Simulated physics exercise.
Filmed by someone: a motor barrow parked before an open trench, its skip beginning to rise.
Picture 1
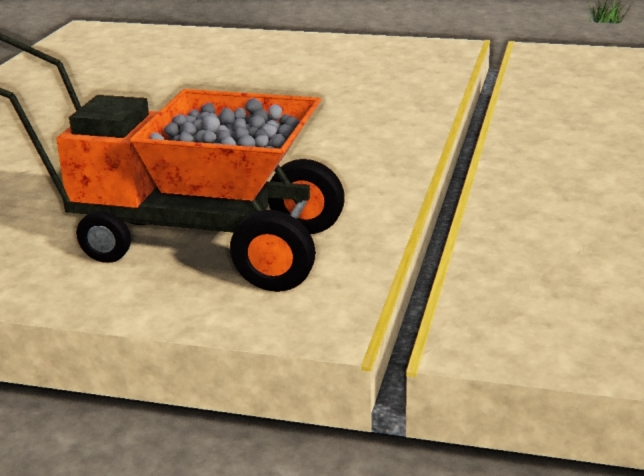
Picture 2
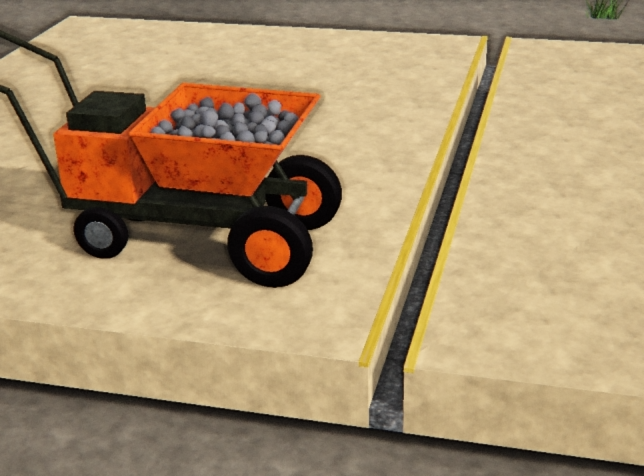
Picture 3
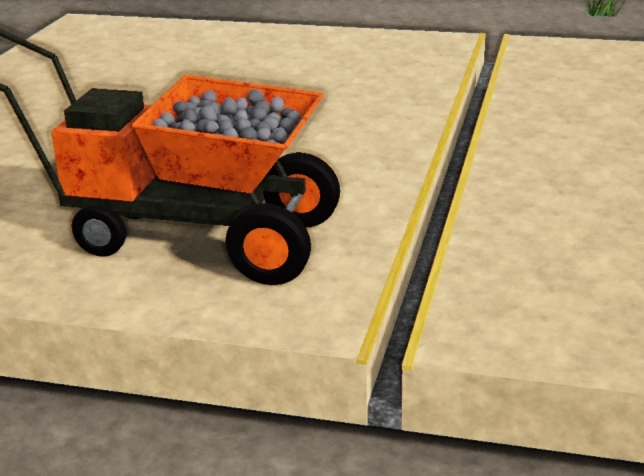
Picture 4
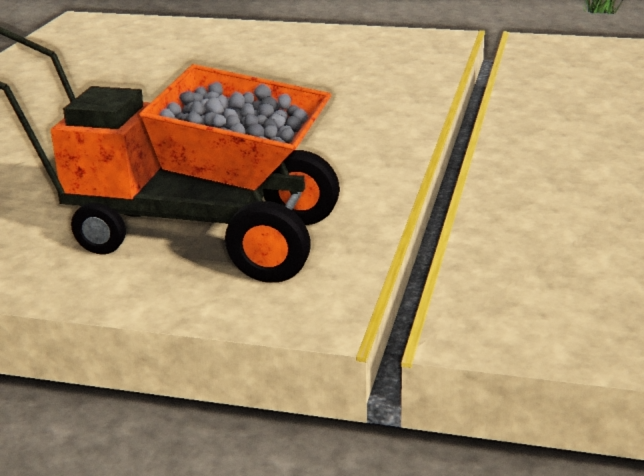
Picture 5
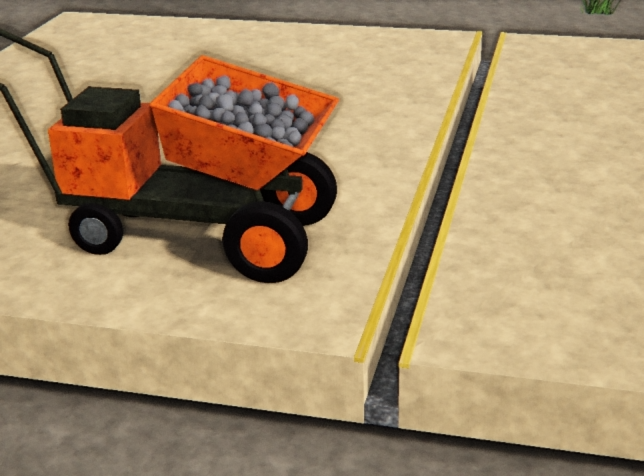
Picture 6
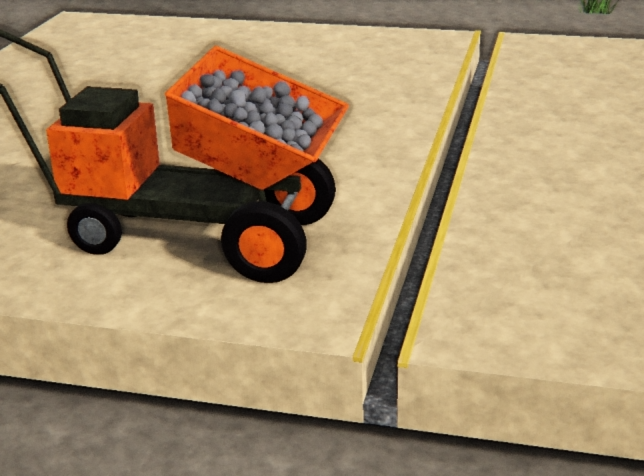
An orange skip of grey cobbles tilts steadily forward on a barrow near a narrow trench.
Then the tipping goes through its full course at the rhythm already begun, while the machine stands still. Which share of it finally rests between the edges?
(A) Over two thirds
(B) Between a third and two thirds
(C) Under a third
The answer is B.
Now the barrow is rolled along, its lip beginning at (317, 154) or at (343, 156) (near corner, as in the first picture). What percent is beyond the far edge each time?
About 80 percent at the first place and about 100 percent at the second.
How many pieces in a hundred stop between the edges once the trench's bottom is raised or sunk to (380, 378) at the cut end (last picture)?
Something close to 40 per cent.
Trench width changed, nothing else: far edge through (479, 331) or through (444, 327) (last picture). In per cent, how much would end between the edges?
Roughly 100 per cent, and 90 per cent.
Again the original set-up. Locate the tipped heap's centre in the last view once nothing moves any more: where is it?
Roughly at pixel (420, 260).
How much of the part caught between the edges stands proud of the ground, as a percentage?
20 %.
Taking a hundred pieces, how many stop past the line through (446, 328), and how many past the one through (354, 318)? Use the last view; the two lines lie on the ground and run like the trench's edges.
Respectively 30 and 100 percent.
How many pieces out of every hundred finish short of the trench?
Estimate: Around 5 per cent.
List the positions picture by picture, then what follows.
Lip of the skip at (282, 152), level; top of the load at (224, 138), round cobbles; first edge of the trench at (380, 328); far edge at (423, 333), the trench under half as wide as the skip, and about as deep as wide, in the first picture.
Lip of the skip at (281, 148), tipped barely; top of the load at (220, 128), in the second picture.
Lip of the skip at (285, 147), tipped barely; top of the load at (223, 123), in the third picture.
Lip of the skip at (294, 148), tipped a little; top of the load at (213, 116), in the fourth picture.
Lip of the skip at (303, 153), tipped clearly; top of the load at (206, 103), in the fifth picture.
Lip of the skip at (314, 160), tipped clearly; top of the load at (219, 96); first edge of the trench at (372, 319); far edge at (415, 323), in the sixth picture.
Soon, skip tipped steeply; all in the skip.
A while on, skip tipped right over; about two thirds in the skip; a small part in or heaped over the trench; a small part beyond it; a small part falling.
Towards the end, skip tipped right over; a stray few in the skip; a stray few short of the trench; about half in or heaped over the trench; about a third beyond it.
Finally, skip tipped right over; a stray few short of the trench; about half in or heaped over the trench; about a third beyond it.
